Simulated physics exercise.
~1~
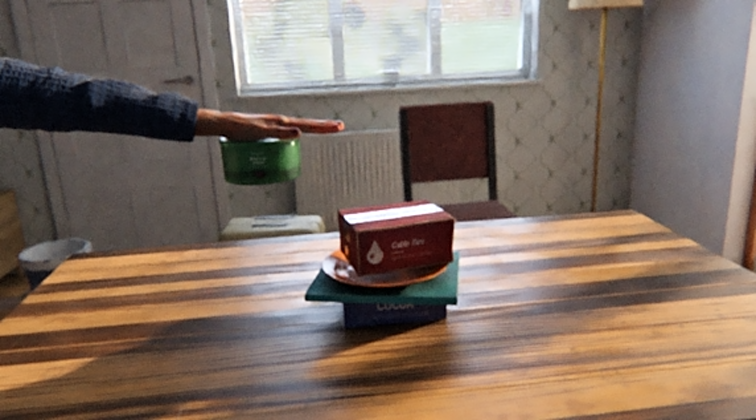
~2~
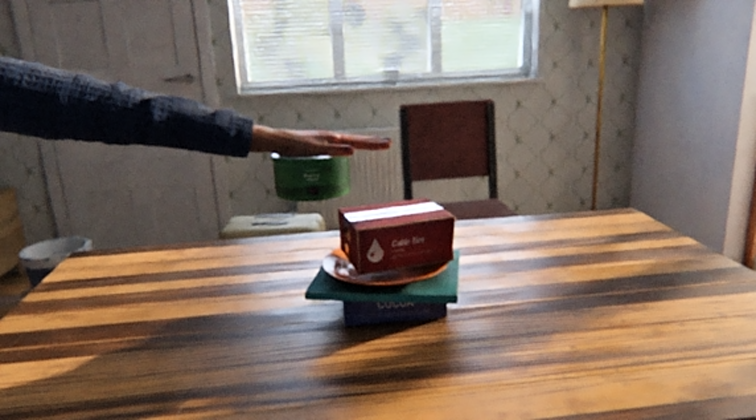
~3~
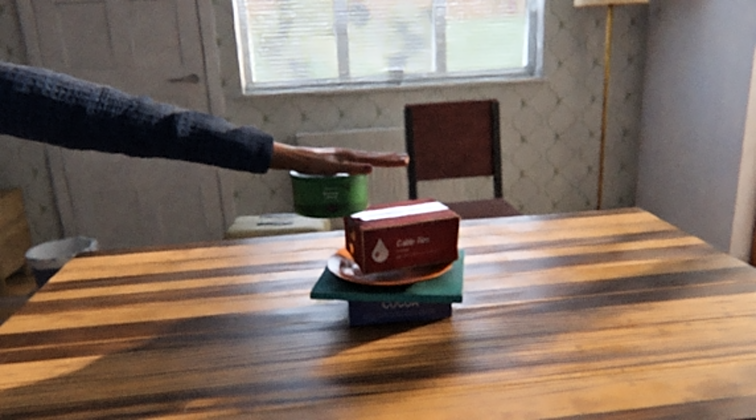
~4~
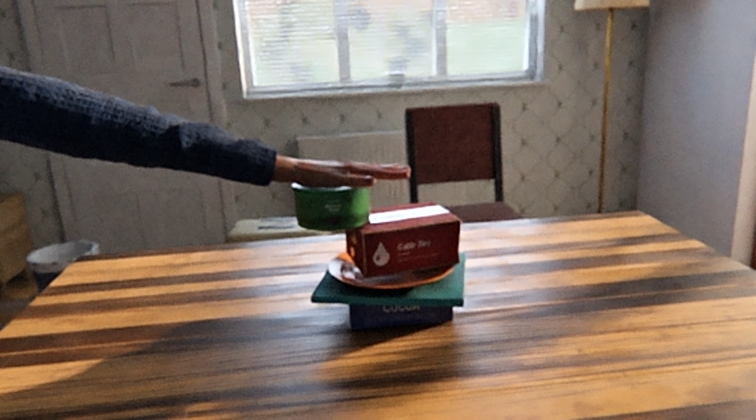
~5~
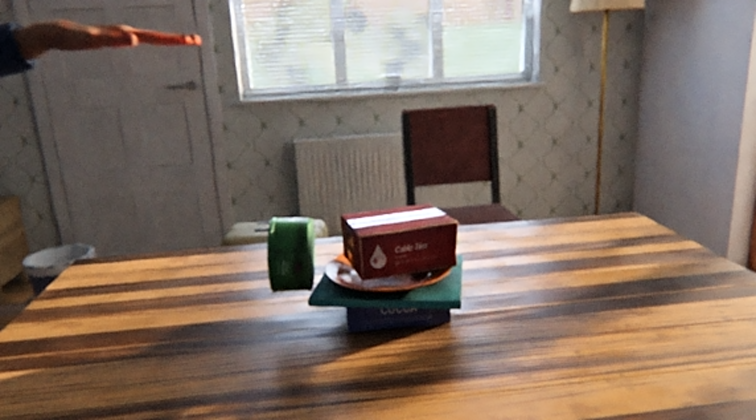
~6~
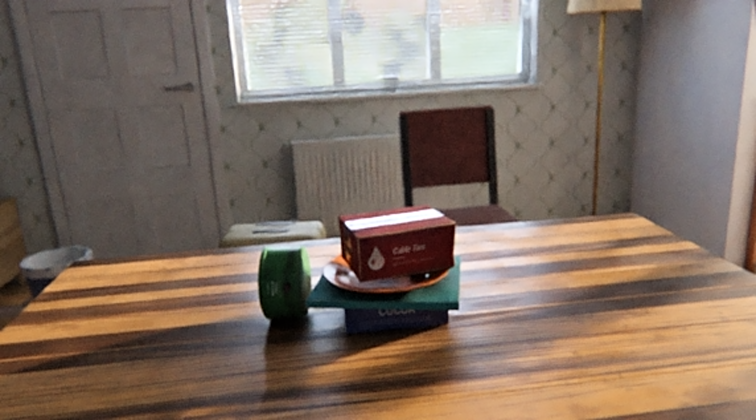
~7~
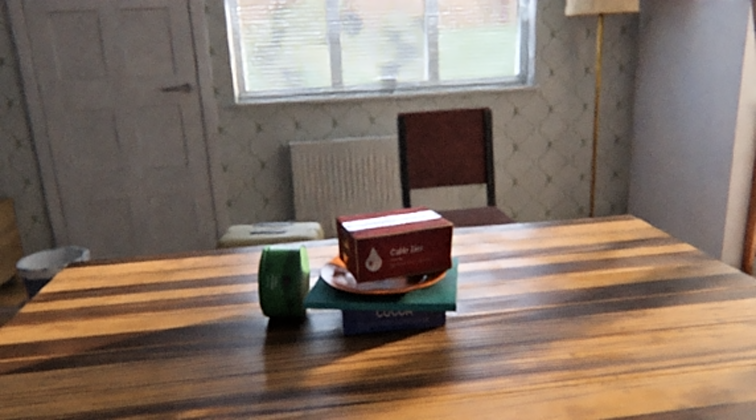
On a striped wooden table, a hand lowered a green tub onto the left edge of a red box stacked on a plate, a board and a blue packet, then let go, and the tub tipped off and ended on its side while the rest stayed put.
